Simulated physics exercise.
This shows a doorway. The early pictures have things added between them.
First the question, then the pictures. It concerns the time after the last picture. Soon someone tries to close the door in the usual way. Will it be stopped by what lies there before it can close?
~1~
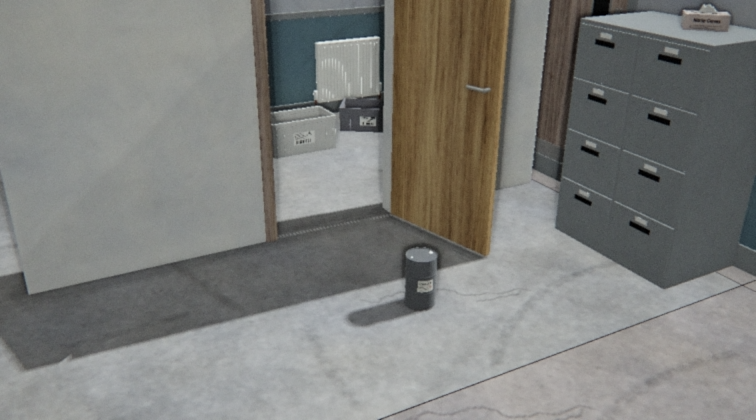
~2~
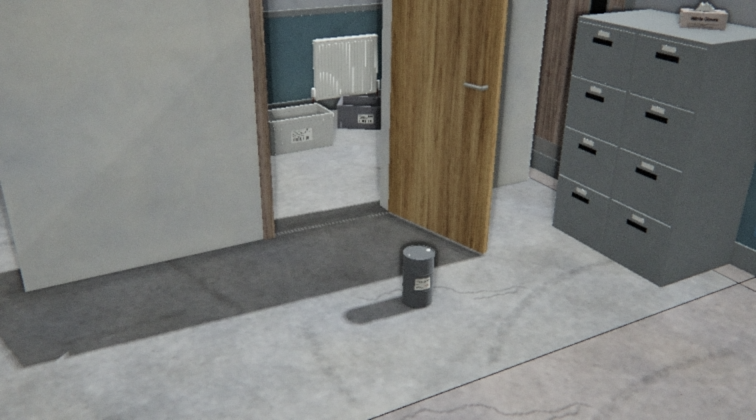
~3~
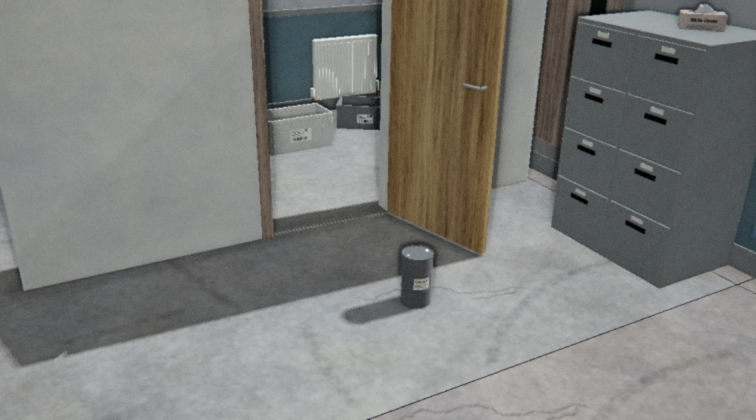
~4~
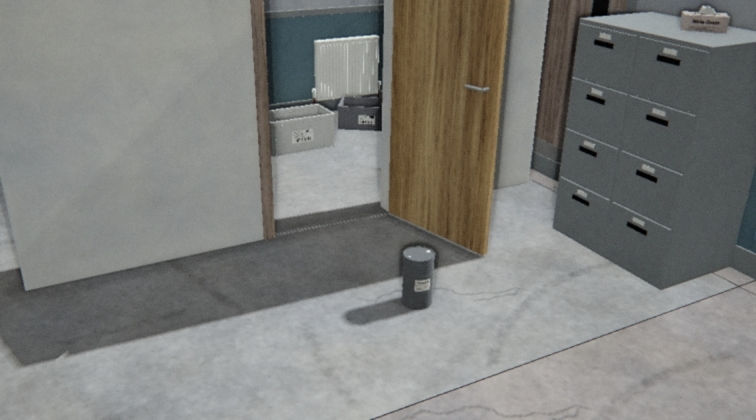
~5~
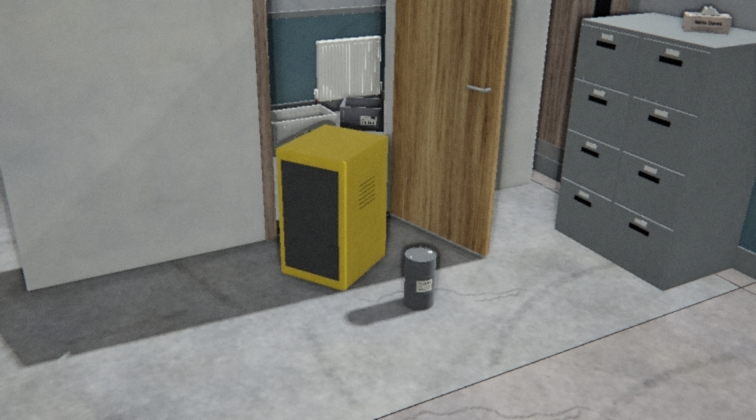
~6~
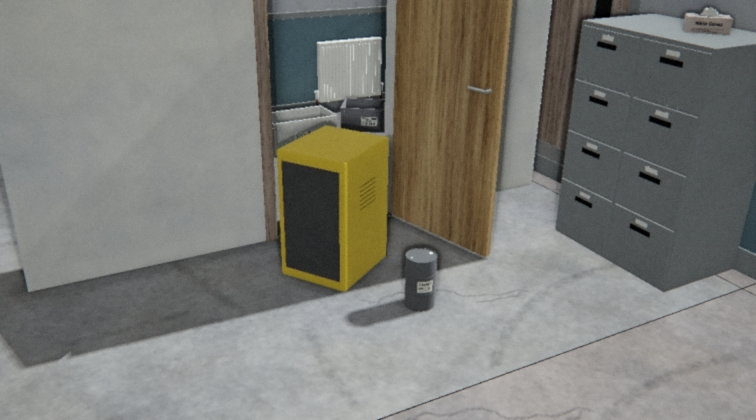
I expect it will finish partly open.
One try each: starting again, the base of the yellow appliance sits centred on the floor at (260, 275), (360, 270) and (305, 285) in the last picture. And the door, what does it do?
It ends up closed first, gets caught second and ends up closed third.
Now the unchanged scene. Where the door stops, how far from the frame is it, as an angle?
Around 60 degrees.
Then, 0.40 s after the last picture, open by 95°.
Then, 0.70 s after the last picture, open by 77°.
Then, 0.90 s after the last picture, open by 62°.
At rest, open by 58°; both in place. Seen from the same camera at the end, yellow appliance near (334, 206).
